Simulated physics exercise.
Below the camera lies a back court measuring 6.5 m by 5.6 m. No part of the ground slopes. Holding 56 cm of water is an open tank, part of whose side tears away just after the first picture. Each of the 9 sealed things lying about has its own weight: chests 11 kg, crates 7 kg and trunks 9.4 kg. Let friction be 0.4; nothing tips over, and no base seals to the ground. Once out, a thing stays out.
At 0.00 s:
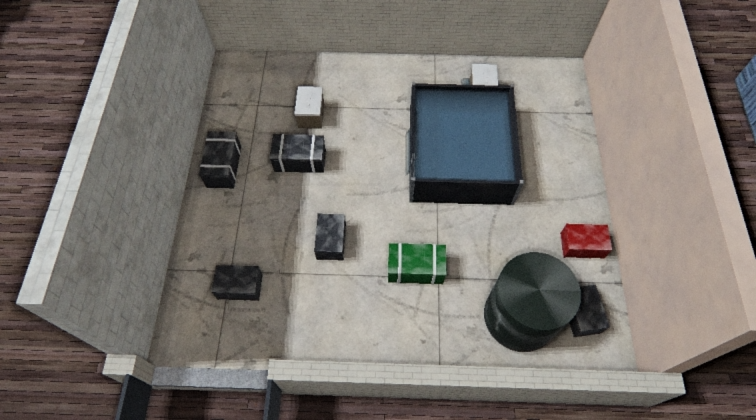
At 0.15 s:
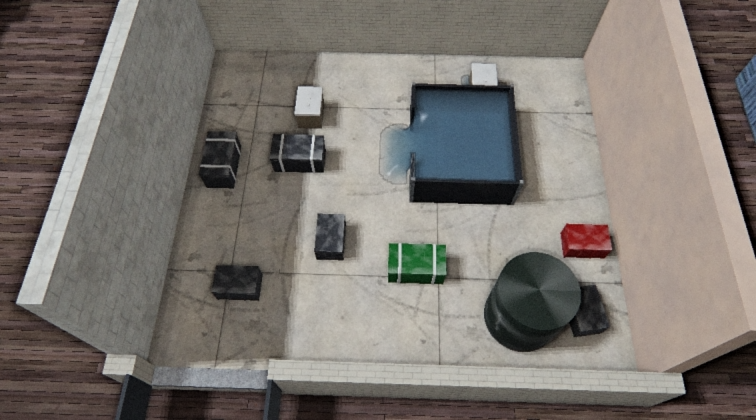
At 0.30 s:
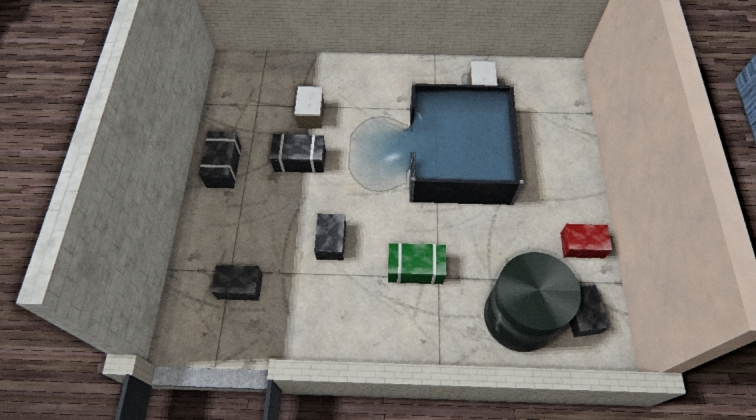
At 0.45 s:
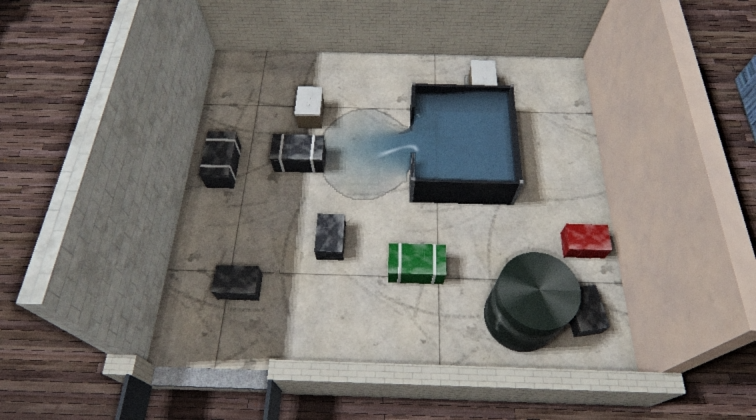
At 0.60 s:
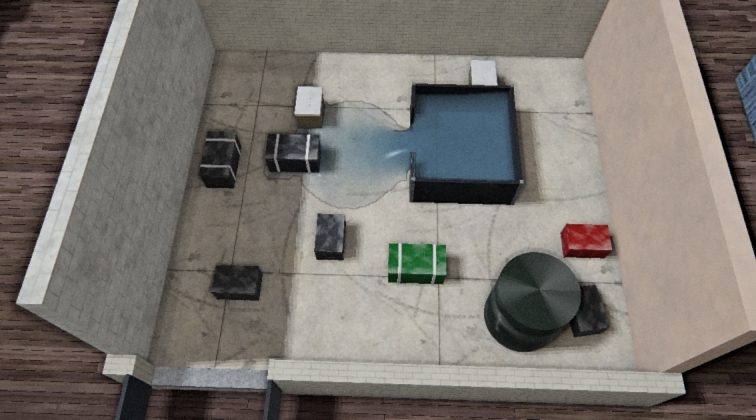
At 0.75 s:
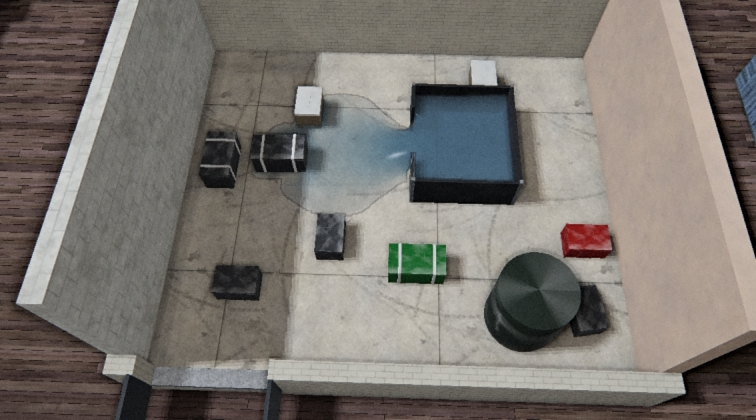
In a walled court scattered with crates and trunks, the left side of an open water tank gives way and water spreads leftward across the floor, pushing a dark, white-banded trunk a short way left while the green trunk stays put.
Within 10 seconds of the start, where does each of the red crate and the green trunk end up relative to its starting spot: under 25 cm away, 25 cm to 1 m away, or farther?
By the end: Red crate - under 25 cm away; green trunk - under 25 cm away.
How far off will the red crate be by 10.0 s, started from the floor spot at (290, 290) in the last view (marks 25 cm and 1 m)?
I'd say it lands far off.
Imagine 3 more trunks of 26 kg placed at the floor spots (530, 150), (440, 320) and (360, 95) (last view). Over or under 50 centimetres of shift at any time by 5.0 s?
Going through them in the order asked, they come out shy of the mark, shy of the mark and shy of the mark.
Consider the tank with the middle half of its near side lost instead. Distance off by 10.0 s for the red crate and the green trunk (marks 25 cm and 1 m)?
Outcome - red crate: Long-distance displacement, green trunk: Long-distance displacement.
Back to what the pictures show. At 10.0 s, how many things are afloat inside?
At that moment it comes to 1.
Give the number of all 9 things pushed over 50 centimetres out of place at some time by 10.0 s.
5.
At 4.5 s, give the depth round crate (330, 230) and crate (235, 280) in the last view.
About 1 and 3 cm.
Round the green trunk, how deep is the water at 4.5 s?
0 cm or so.
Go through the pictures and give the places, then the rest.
The first picture shows the red crate at (589, 237), on the bottom; the green trunk at (417, 259), on the bottom; water covers 2.5 m2; 0 of 9 have shifted.
The second picture shows the red crate at (589, 237), on the bottom; the green trunk at (417, 259), on the bottom; 3.0 m2 under water; 1 of 9 have shifted.
The third picture shows the red crate at (589, 237), on the bottom; the green trunk at (417, 259), on the bottom; 3.6 m2 under water; 1 of 9 have shifted.
The fourth picture shows the red crate at (589, 237), on the bottom; the green trunk at (417, 259) rests on the ground; 4.4 m2 under water; 1 of 9 have shifted.
The fifth picture shows the red crate at (589, 237), on the bottom; the green trunk at (417, 259) rests on the ground; water covers 5.2 m2; 2 of 9 have shifted.
The sixth picture shows the red crate at (589, 237) rests on the ground; the green trunk at (417, 259), on the bottom; 6.2 m2 under water; 2 of 9 have shifted.
After 2.0 s the red crate is near (589, 237), 0.0 m from its start, aground; the green trunk is near (417, 259), 0.0 m from its start, aground; 0 of 9 are out; 2 afloat.
After 4.5 s the red crate is near (589, 237), 0.0 m from its start, aground; the green trunk is near (417, 259), 0.0 m from its start, aground; 0 of 9 are out; 3 afloat.
After 7.0 s the red crate is near (589, 237), 0.0 m from its start, aground; the green trunk is near (417, 259), 0.0 m from its start, aground; 1 of 9 are out; 3 afloat.
After 10.0 s the red crate is near (589, 237), 0.0 m from its start, aground; the green trunk is near (417, 259), 0.0 m from its start, aground; 2 of 9 are out; 1 afloat.
